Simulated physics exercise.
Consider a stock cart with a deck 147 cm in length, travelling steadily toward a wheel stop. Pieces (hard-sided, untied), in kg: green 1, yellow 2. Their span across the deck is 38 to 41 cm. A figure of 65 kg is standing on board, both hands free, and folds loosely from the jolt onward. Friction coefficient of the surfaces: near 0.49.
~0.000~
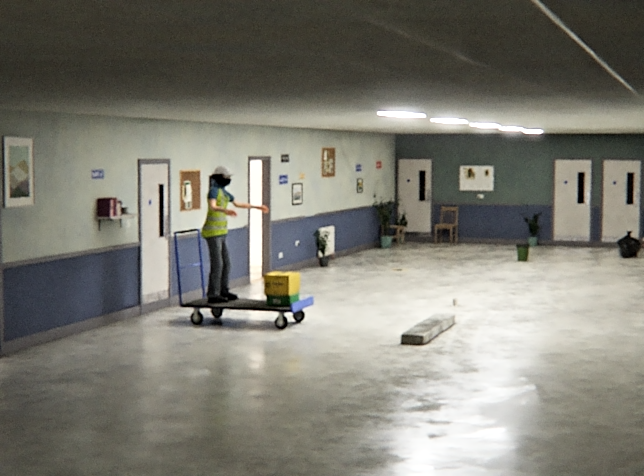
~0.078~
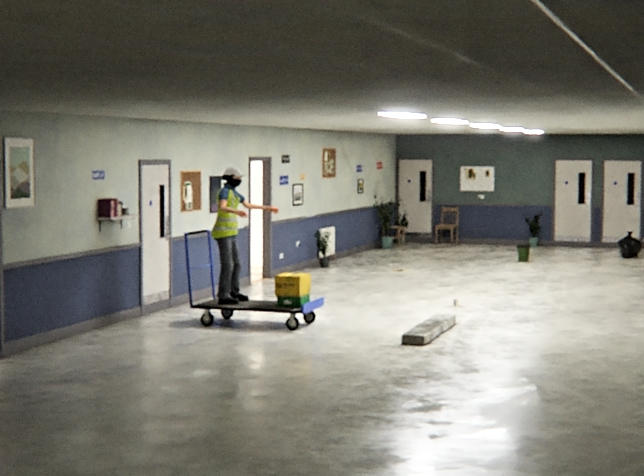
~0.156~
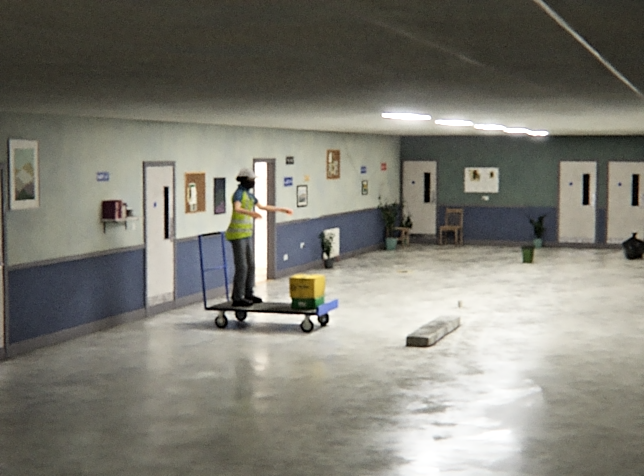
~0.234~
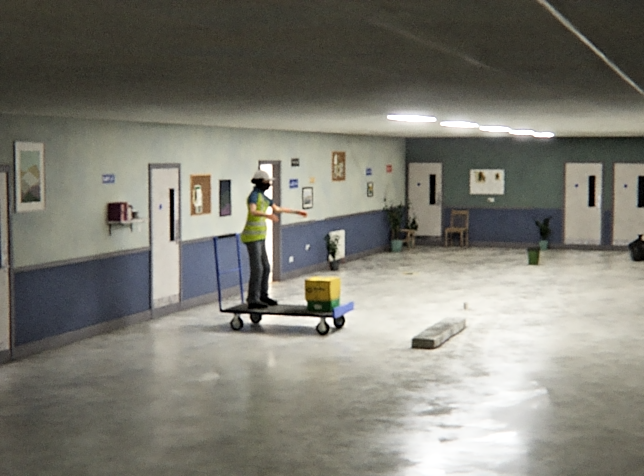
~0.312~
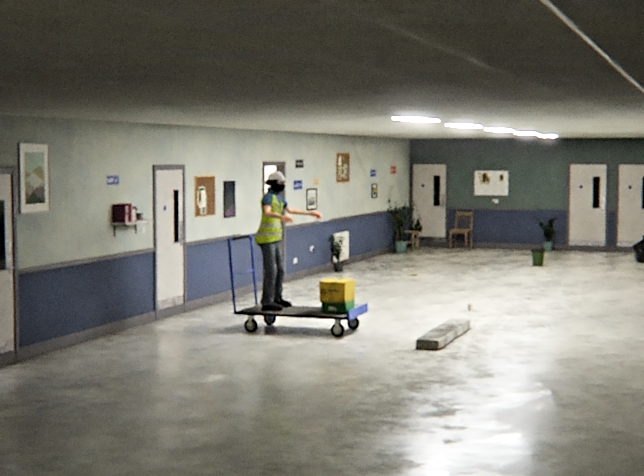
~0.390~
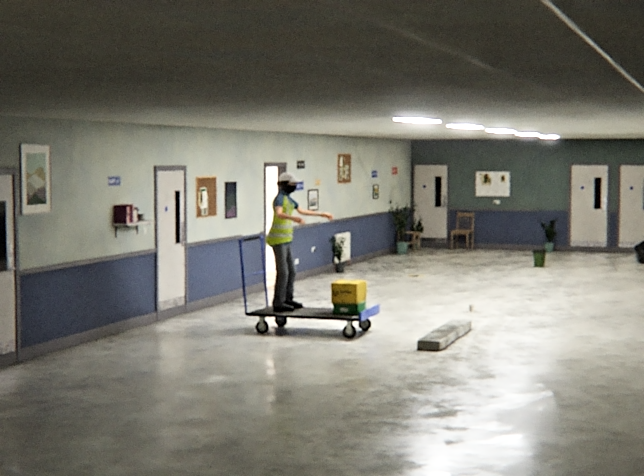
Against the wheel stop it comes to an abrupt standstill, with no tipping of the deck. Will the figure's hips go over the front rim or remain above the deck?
The figure's hips remain above the deck.
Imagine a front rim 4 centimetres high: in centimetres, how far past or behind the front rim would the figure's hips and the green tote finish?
So the hips end 30 cm short of the rim, and the green one ends 20 cm short of it.
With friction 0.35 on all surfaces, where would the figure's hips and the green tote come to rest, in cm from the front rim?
In that case the hips end 10 cm behind the rim and the green item 20 cm behind it.
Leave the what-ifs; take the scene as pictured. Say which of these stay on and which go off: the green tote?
End result - green: Stays.
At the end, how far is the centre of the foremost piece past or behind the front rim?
60 cm past the rim.
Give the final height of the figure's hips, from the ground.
Around 50 centimetres high.
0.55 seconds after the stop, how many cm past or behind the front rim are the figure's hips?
Roughly 60 cm behind it.
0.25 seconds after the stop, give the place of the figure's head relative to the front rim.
The head is some 60 cm back from the front rim.
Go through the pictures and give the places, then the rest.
Hips (215, 230), yellow carton (282, 283), rim corner (292, 310); 157 cm still to roll, in the first frame.
Hips (225, 231), yellow carton (293, 285), rim corner (303, 311); 144 cm still to roll, in the second frame.
Hips (239, 233), yellow carton (307, 286), rim corner (317, 313); 130 cm still to roll, in the third frame.
Hips (255, 235), yellow carton (323, 289), rim corner (333, 315); 117 cm still to roll, in the fourth frame.
Hips (269, 237), yellow carton (337, 290), rim corner (348, 317); 103 cm still to roll, in the fifth frame.
Hips (280, 238), yellow carton (349, 292), rim corner (360, 318); 90 cm still to roll. Speed about 1.7 m/s, in the sixth frame.
The wheels strike at 0.91 s.
After 1.16 s the figure's hips are 78 cm behind the rim, near (380, 260) in the last picture's view.
After 1.46 s the figure's hips are 58 cm behind the rim, near (396, 280) in the last picture's view.
After 1.91 s the figure's hips are 17 cm behind the rim, near (429, 288) in the last picture's view.
Final state at 4.0 s, past the rim, yellow carton; behind it, green tote and the figure's hips.
